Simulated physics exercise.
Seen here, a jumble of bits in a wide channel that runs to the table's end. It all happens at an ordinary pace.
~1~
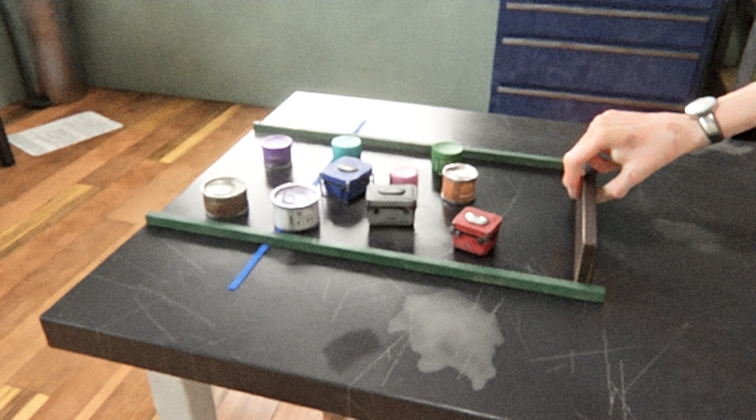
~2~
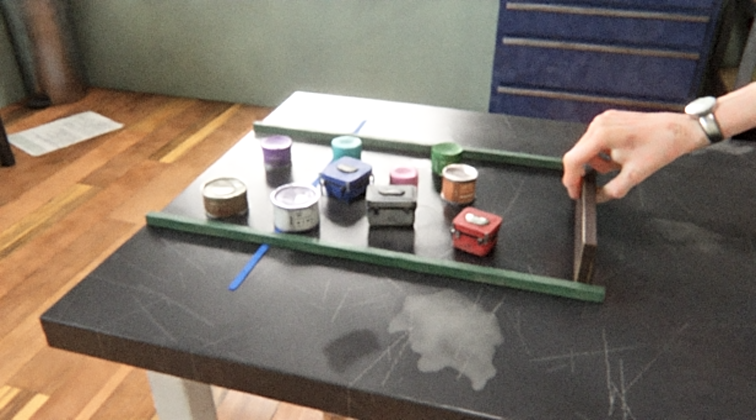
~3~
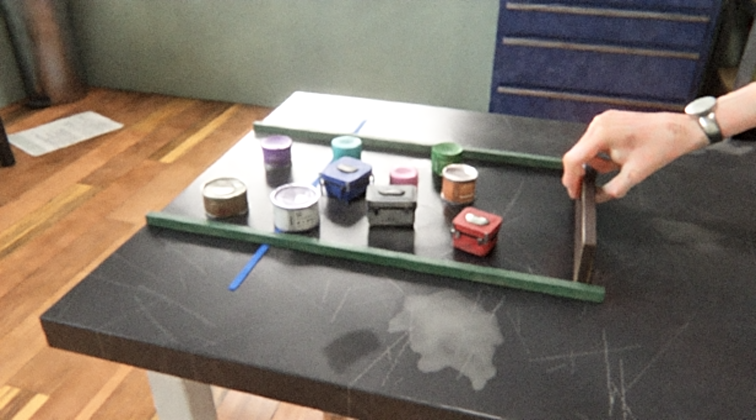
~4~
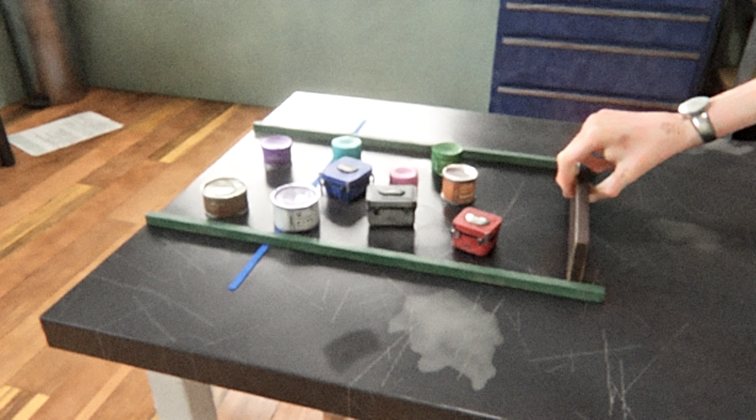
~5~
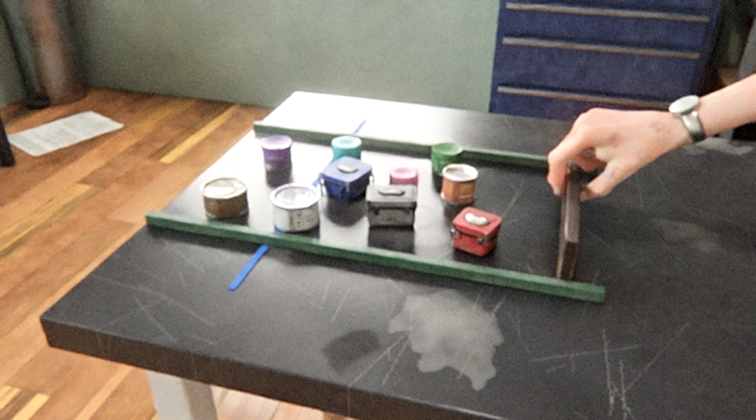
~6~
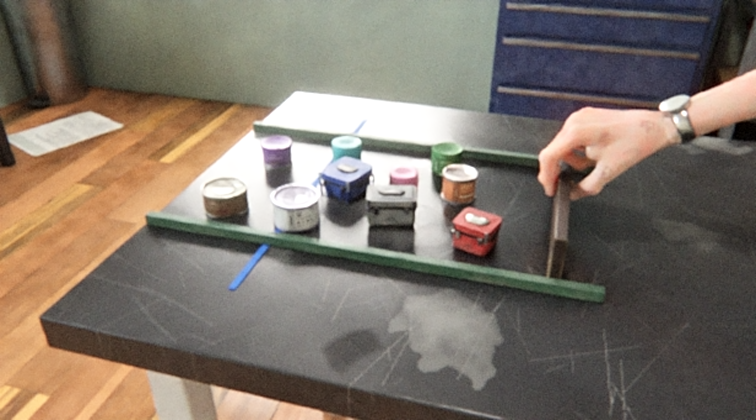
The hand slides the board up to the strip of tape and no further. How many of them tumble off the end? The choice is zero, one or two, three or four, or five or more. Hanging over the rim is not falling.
Outcome: The number that fall off is zero.
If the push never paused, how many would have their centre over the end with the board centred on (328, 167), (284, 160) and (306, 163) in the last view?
Place by place, 0, 1 and 0.
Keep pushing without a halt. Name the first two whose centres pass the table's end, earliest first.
The order is the brown tin, then the white tin.
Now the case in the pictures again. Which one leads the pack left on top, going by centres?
It is the brown tin.
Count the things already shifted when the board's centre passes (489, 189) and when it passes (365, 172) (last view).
At the one place 1, at the other 8.
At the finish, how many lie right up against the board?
In contact: 4.
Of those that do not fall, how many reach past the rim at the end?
That would be 0.
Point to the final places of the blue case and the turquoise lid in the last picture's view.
Near (269, 169) and (298, 140).
A little later, none off yet; brown tin at rest near (226, 198); purple tin at rest near (277, 153); white tin at rest near (296, 208).
When it is over, the number that fall off is zero.
